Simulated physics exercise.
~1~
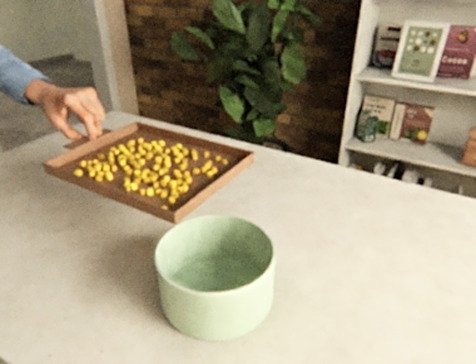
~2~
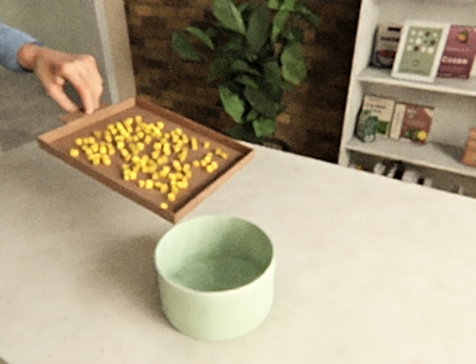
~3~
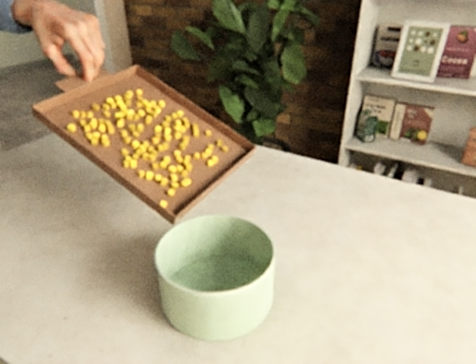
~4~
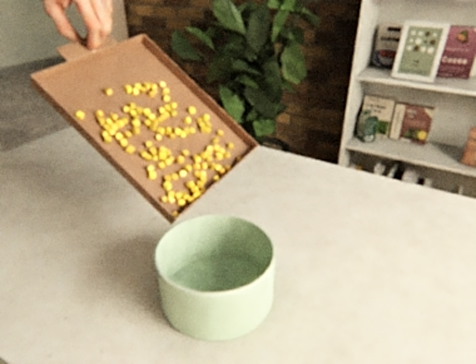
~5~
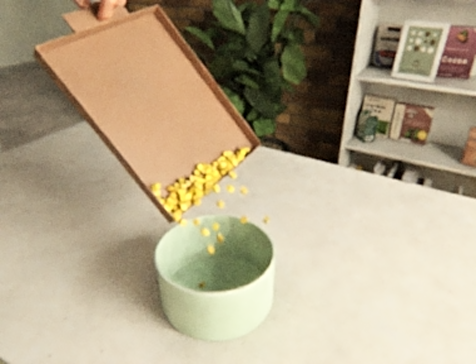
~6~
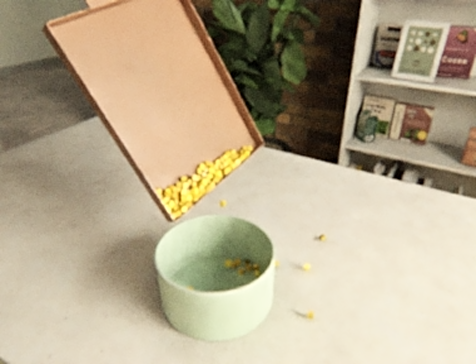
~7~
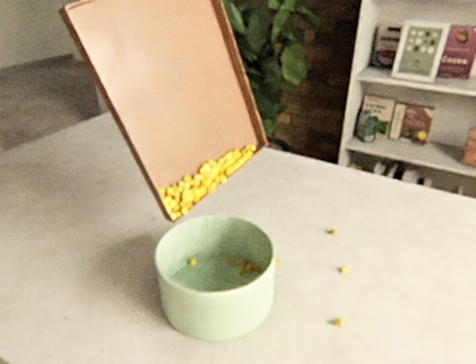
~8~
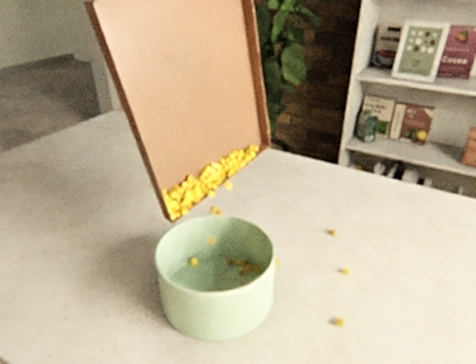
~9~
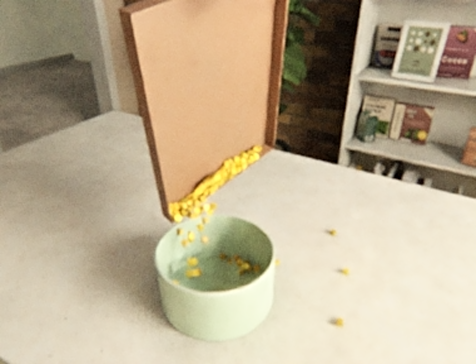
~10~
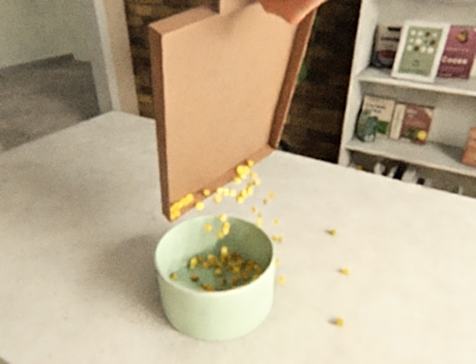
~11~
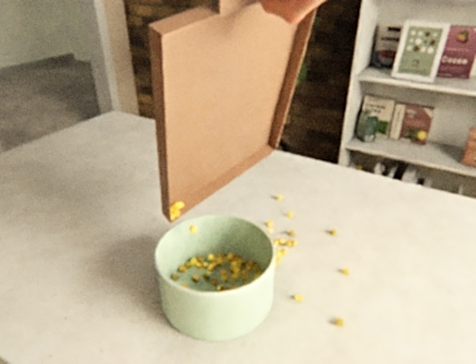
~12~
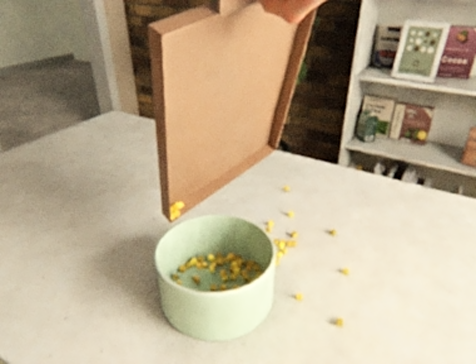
A hand at the upper left tips a brown tray of small yellow cubes above a pale green pot on a light tabletop, seen from slightly above by a still camera, with a leafy plant, brick wall and bookshelf behind. As the tray steepens, the cubes slide to its lower edge and a few drop, some into the pot and three onto the table at right. Most stay bunched along the edge until the tray stands upright and tips past it, when they pour down. The tray stops, leaving many cubes in the pot, others scattered to its right, and a few on the tray's corner.
